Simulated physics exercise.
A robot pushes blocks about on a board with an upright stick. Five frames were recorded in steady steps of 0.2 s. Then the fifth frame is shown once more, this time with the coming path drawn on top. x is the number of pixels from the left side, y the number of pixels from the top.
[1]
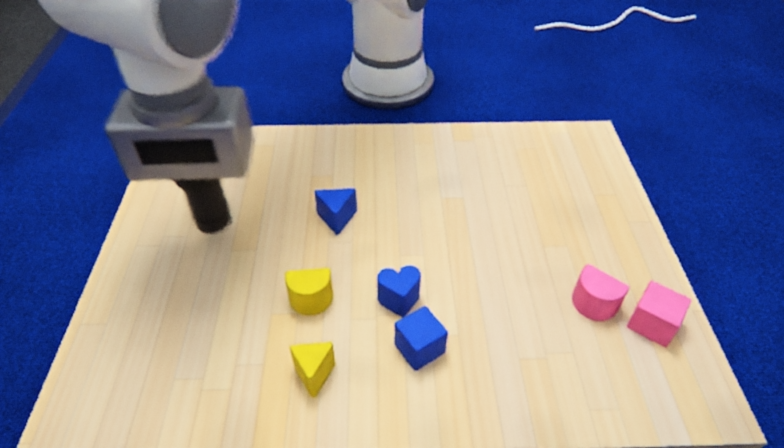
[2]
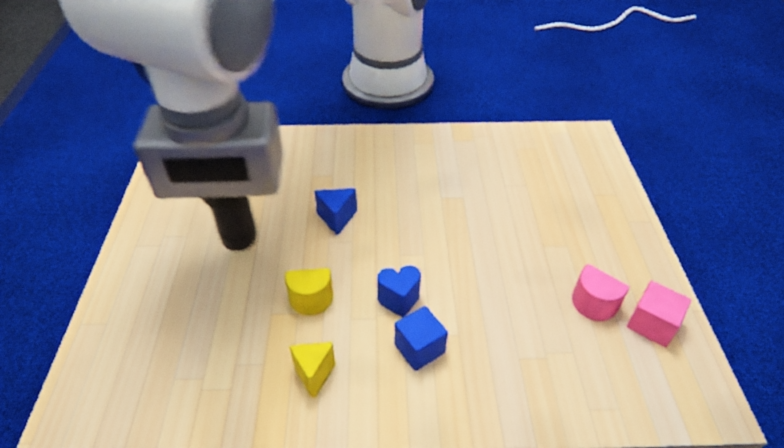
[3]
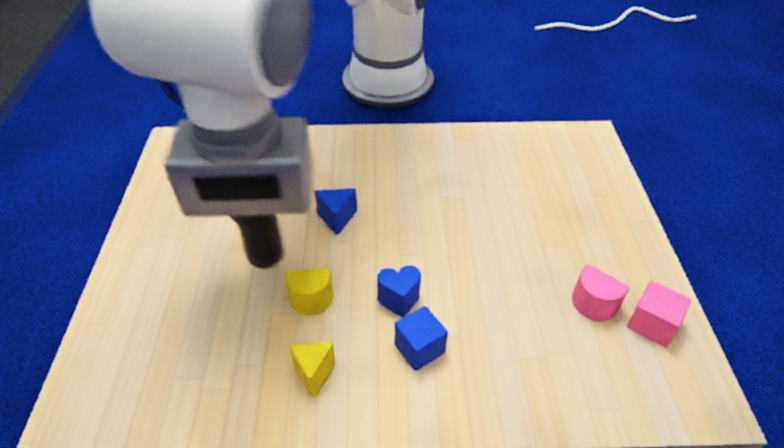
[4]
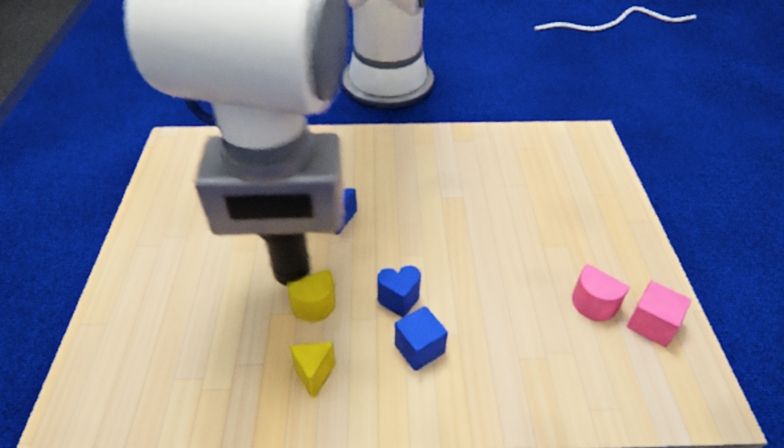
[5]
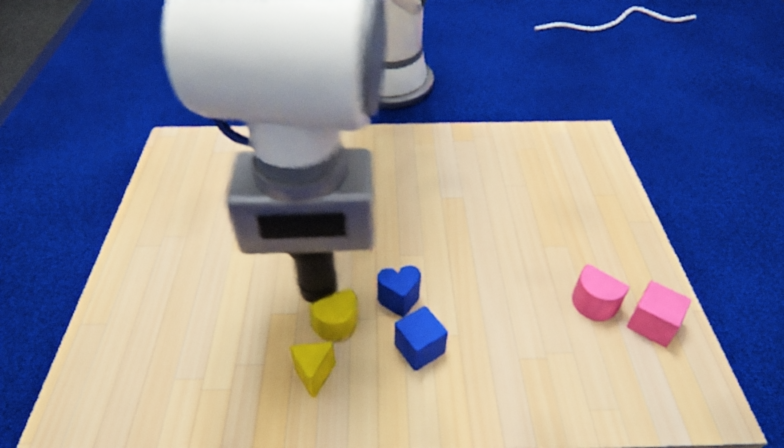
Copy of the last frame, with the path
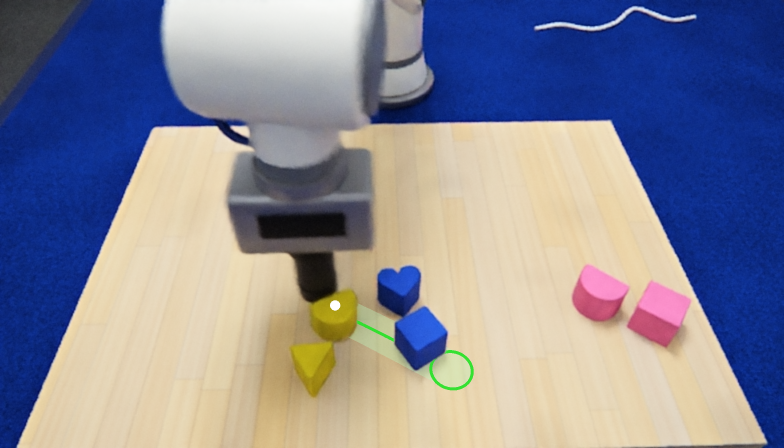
Robot arm moving diagonally down and right across a wooden board, its dark stick pushing a yellow half-round block among blue shapes.
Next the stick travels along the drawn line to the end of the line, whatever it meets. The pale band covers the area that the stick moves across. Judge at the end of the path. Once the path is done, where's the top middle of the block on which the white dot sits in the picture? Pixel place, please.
It will end up at (386, 353).
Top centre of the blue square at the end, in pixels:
Its top centre lands on (496, 344).
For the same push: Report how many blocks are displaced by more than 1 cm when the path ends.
I'd say two blocks get shifted by more than about 1 cm.
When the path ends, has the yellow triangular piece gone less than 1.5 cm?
My answer is yes.
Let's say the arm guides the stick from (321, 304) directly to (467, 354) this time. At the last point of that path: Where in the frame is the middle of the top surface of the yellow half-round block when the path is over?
The answer is (371, 332).
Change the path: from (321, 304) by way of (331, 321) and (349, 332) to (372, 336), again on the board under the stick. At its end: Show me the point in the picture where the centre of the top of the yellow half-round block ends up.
Somewhere near (378, 345).
Path on the board, in a line from (321, 304) to (452, 370); the dot is on the yellow half-round block.
What follows on the original path. One third of the way, stick (362, 310); yellow half-round block (370, 332), turned 25° clockwise.
Two thirds of the way, stick (407, 332); yellow half-round block (386, 353), turned 80° clockwise; blue square (451, 335), turned 20° anticlockwise.
At the end, stick (454, 356); yellow triangular piece in place; yellow half-round block (386, 353), turned 80° clockwise; blue heart in place; blue square (496, 344), turned 70° anticlockwise.
